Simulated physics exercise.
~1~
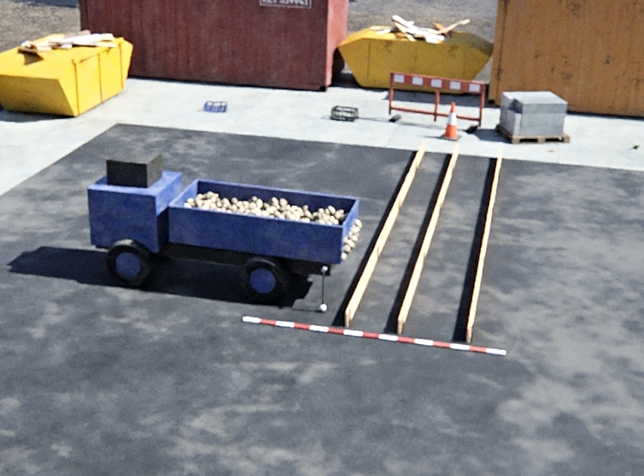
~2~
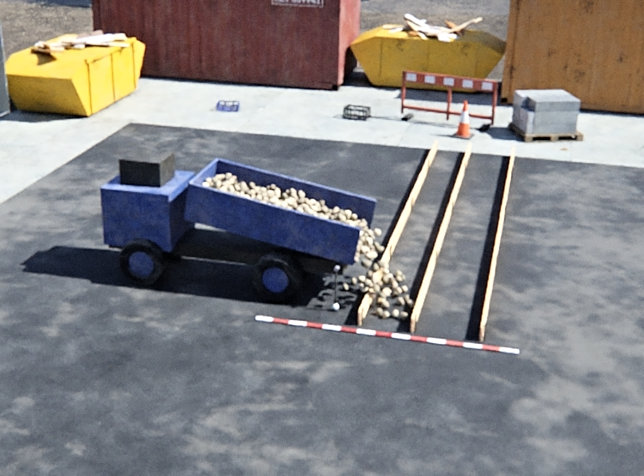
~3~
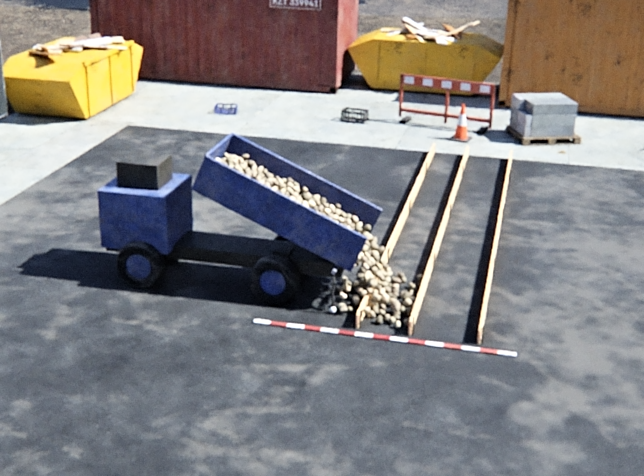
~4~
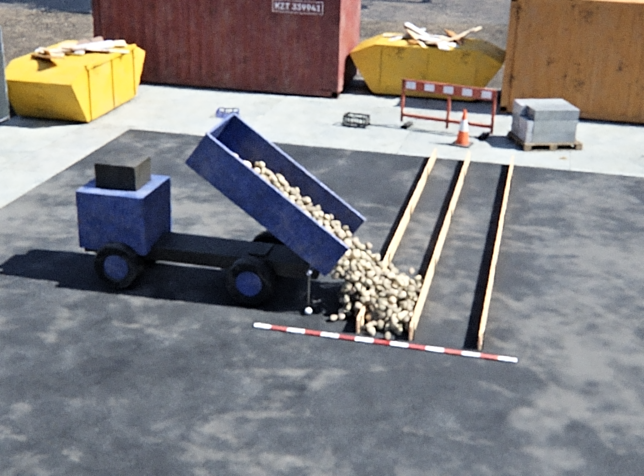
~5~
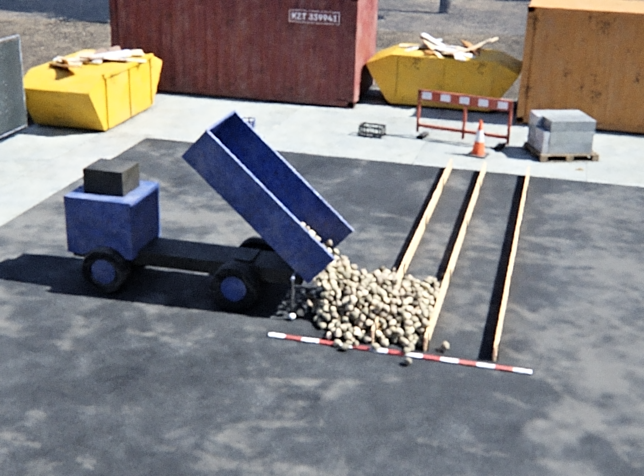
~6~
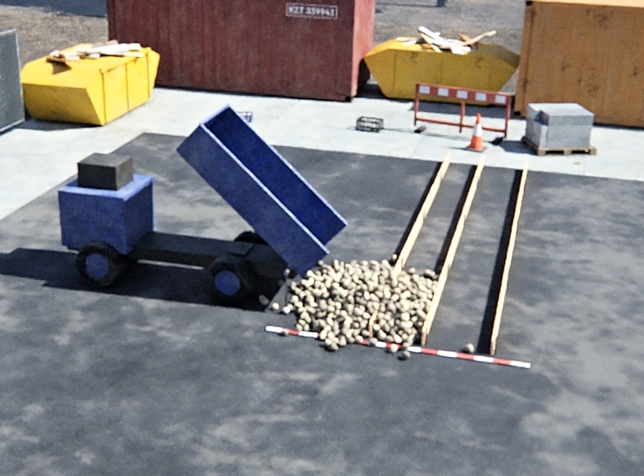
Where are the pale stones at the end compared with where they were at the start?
At the start the stones are loaded in the truck's blue bed. By the end they lie in a heap on the dark ground, lower and further right, behind the raised bed and partly among the wooden boards.
